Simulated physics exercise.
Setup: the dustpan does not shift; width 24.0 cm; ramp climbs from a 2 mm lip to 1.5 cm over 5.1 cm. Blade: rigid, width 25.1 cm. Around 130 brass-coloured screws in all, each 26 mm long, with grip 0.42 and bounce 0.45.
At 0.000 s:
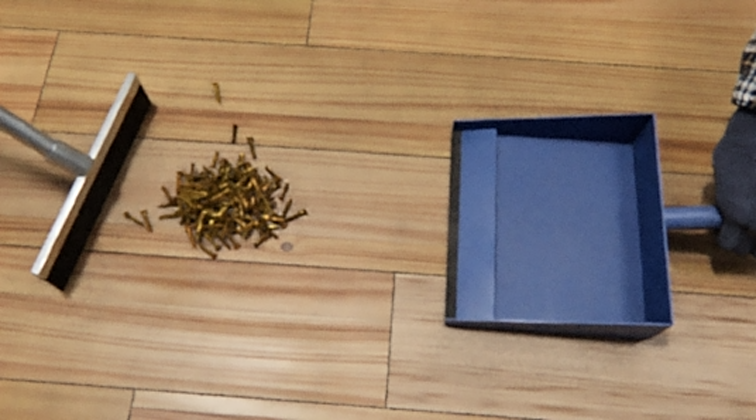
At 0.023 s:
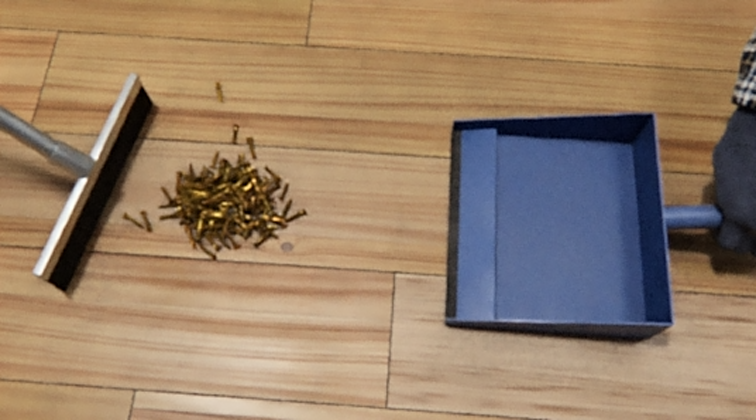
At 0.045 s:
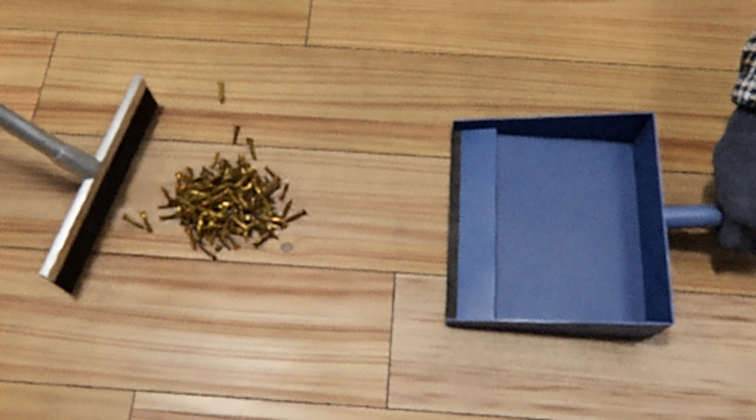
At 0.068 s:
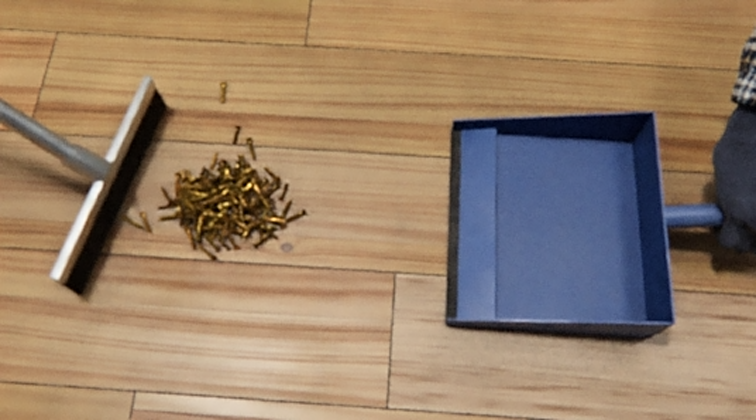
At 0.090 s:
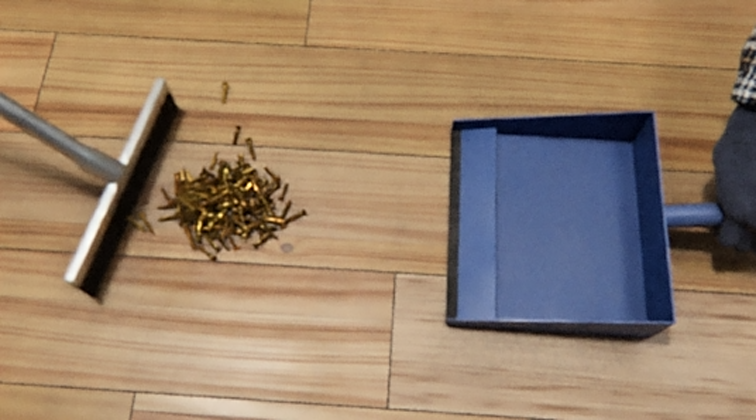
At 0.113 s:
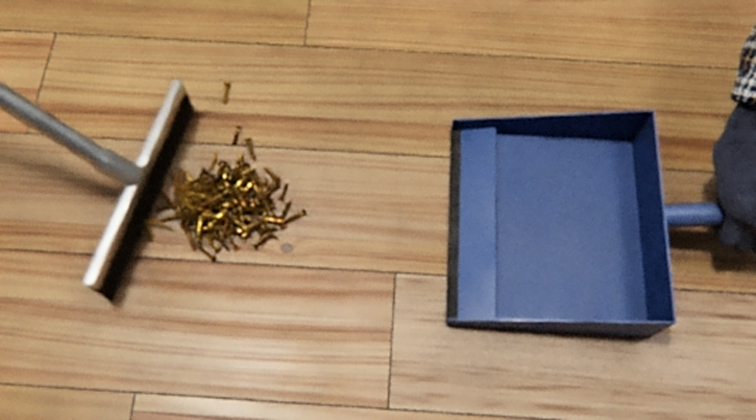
A squeegee-like blade on a grey handle slid rightward across the wooden floor, slowly at first, and reached the near edge of a brass-coloured screw pile, while a gloved hand held a blue dustpan still.
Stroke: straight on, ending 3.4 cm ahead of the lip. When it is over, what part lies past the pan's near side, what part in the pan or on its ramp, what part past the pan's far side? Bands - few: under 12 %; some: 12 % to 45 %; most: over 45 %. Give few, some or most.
Near side: Few, pan: Some, far side: Few.
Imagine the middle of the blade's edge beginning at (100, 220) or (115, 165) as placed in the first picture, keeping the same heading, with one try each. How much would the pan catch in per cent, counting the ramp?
About 25 and 25 per cent.
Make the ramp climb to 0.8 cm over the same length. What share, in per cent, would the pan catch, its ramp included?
I'd guess close to 35 per cent.
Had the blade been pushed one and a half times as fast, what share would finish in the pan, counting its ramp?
It would come to roughly 60 percent.
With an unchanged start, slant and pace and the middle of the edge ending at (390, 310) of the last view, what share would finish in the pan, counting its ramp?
That comes to near 35 percent.
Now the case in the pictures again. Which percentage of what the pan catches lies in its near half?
Estimate: Close to 60 %.
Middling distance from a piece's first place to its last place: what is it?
26 cm or thereabouts.
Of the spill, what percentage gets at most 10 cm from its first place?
Close to 0 per cent of it.
After 0.28 s, middle of the blade 19 cm from the lip; 0 % over the lip, far side 0 %, near side 0 %.
Then, at 0.39 s, middle of the blade 10 cm from the lip; 0 % over the lip, far side 0 %, near side 0 %.
After 0.63 s, middle of the blade 6 cm from the lip; 35 % over the lip, far side 0 %, near side 5 %.
At rest (1.4 s), near side 5 %, pan 35 %, far side 0 %, in front of the lip or behind the blade 60 %.
